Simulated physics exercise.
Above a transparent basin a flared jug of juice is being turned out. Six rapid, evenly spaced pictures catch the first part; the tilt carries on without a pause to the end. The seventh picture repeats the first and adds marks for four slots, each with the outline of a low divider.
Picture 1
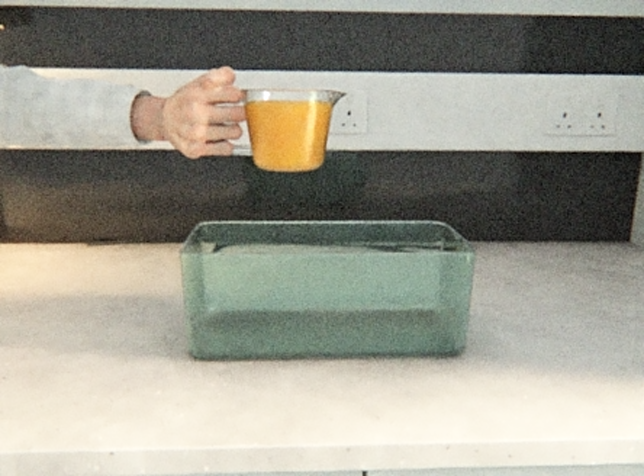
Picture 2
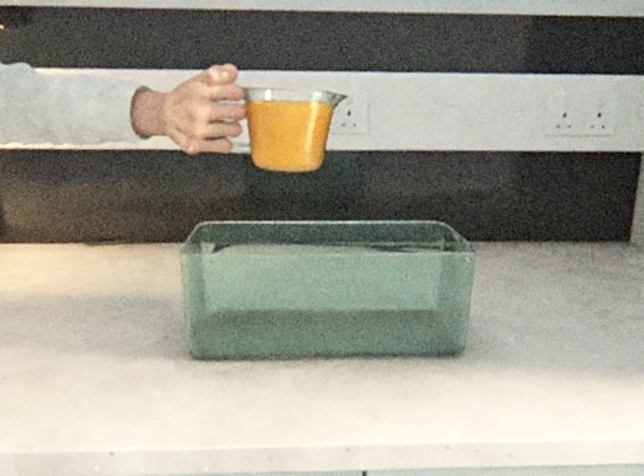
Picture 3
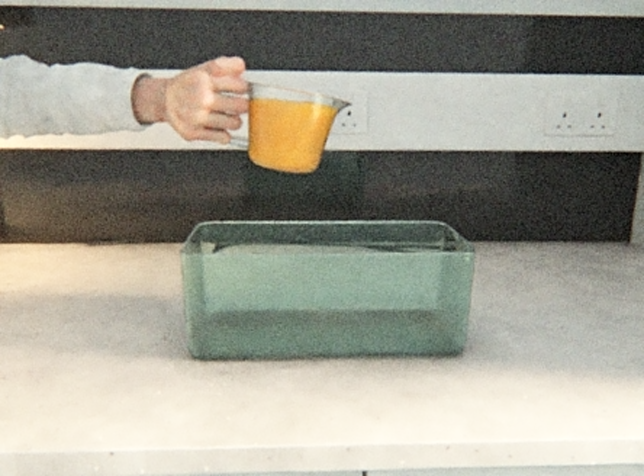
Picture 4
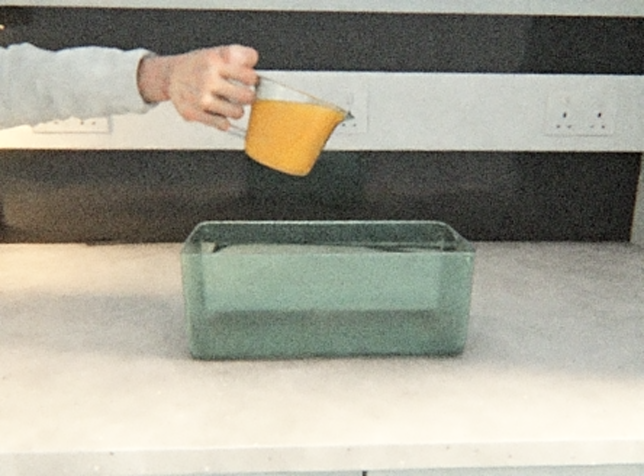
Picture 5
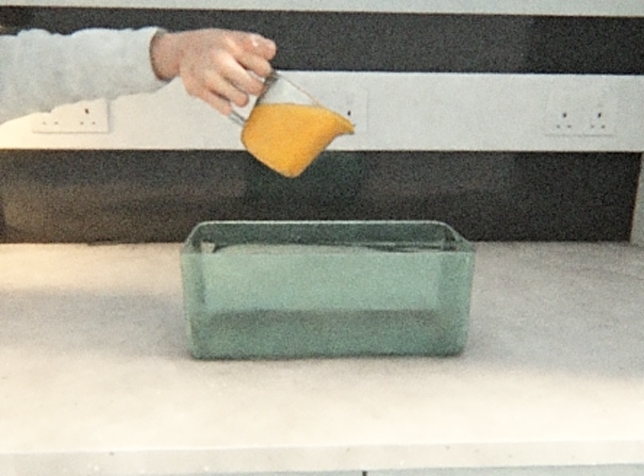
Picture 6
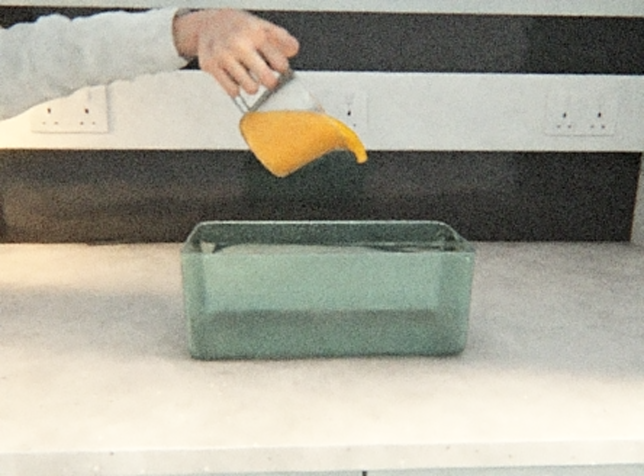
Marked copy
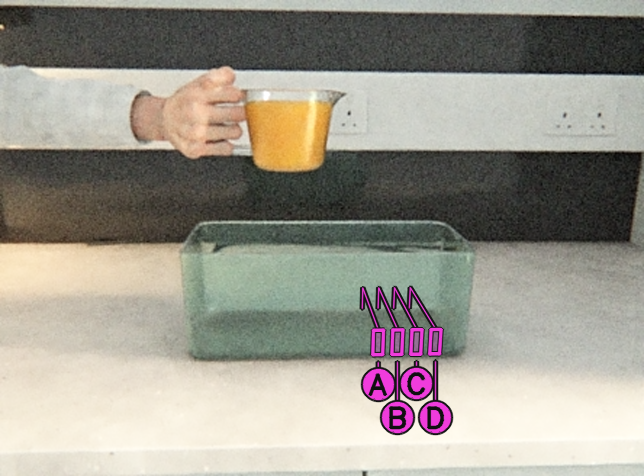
Above a transparent basin, a hand tilts a flared jug until juice passes its lip.
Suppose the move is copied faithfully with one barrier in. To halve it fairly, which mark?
Go for A.
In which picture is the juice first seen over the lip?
In picture 5.
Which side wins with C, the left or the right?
The left side.
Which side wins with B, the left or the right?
The left side.
On the marked copy, A at (378, 362); B at (397, 361); C at (416, 361); D at (435, 361).
Choosing A, about 46 % ends left of the wall and 51 % right of it; 3 % is lost outside.
Choosing B, about 72 % ends left of the wall and 25 % right of it; 3 % is lost outside.
Choosing C, about 83 % ends left of the wall and 13 % right of it; 4 % is lost outside.
Choosing D, about 84 % ends left of the wall and 12 % right of it; 4 % is lost outside.
